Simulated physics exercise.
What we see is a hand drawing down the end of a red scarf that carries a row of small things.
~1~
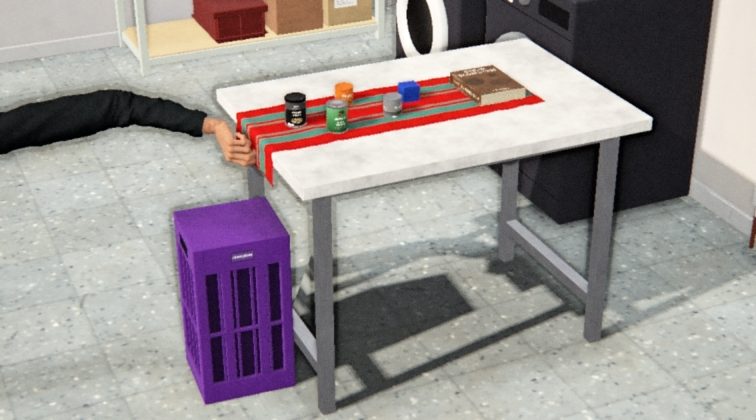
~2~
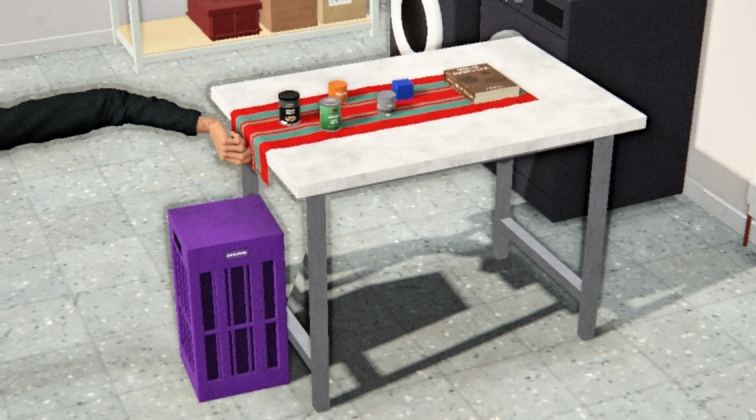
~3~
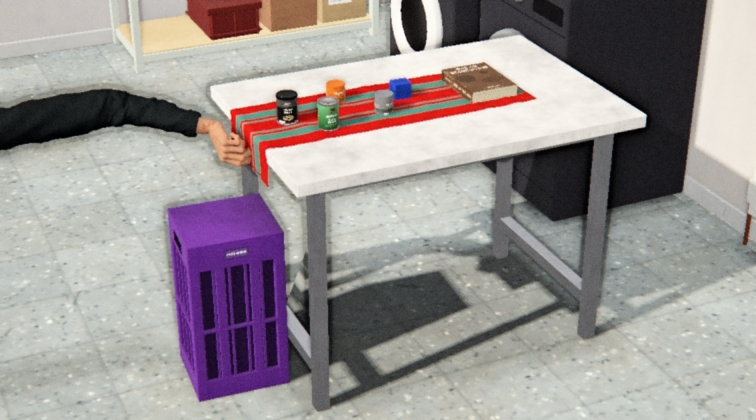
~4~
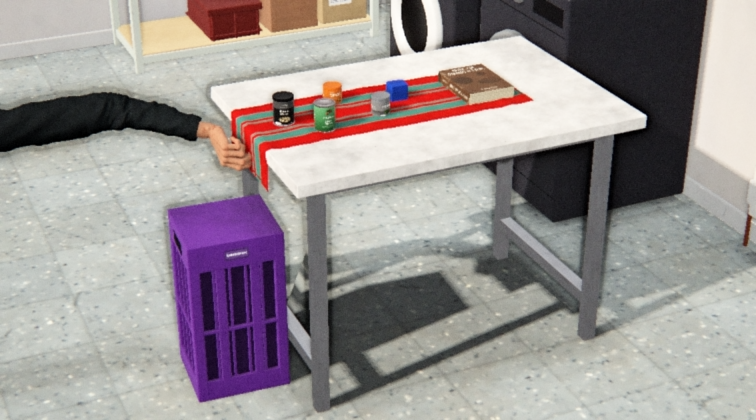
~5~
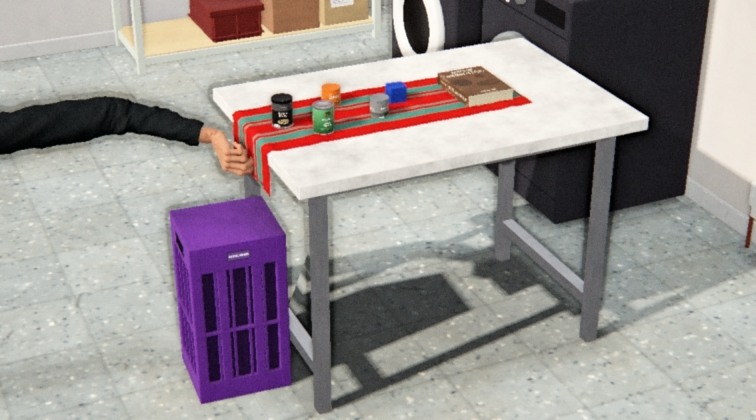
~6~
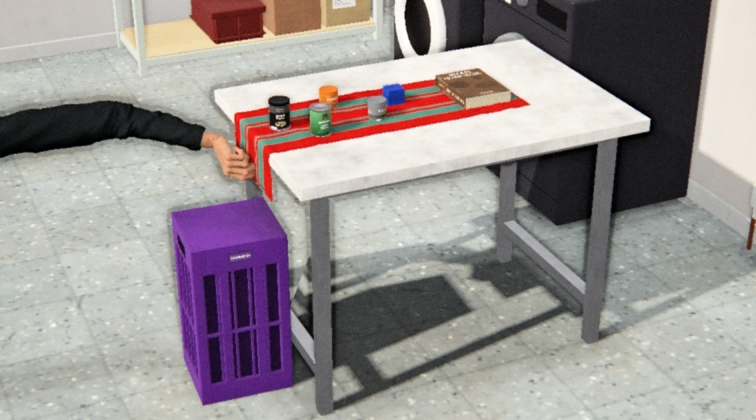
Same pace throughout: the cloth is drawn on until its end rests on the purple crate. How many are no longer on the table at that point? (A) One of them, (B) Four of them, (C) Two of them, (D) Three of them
(A) One of them.
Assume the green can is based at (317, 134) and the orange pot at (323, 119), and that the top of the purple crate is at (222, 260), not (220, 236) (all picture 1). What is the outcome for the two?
Result: Green can gone, orange pot gone.
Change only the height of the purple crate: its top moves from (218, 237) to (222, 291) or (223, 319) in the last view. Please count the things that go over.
Counts: 3 / 4.
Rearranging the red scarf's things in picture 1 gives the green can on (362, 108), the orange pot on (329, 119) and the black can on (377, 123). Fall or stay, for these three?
The green can stays put; the orange pot stays put; the black can stays put.
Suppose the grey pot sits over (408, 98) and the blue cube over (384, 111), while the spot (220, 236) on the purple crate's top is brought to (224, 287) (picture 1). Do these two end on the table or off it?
Grey pot: Safe; blue cube: Safe.
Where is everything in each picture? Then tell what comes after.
In the first picture, hem (274, 187); black can (295, 96); green can (337, 103); orange pot (344, 86); grey pot (393, 96); blue cube (409, 84); top of the crate (220, 236).
In the second picture, hem (269, 186); black can (289, 94).
In the third picture, hem (268, 187); green can (328, 101).
In the fourth picture, hem (268, 191); orange pot (332, 85); top of the crate (214, 234).
In the fifth picture, hem (270, 196); grey pot (380, 97).
In the sixth picture, hem (272, 202); black can (279, 99); green can (320, 107); orange pot (328, 89); grey pot (377, 99); blue cube (394, 87).
A little later, hem near (254, 198); all still up.
Next, hem on the crate; black can gone.
When it is over, hem on the crate; black can gone. It carries off one.
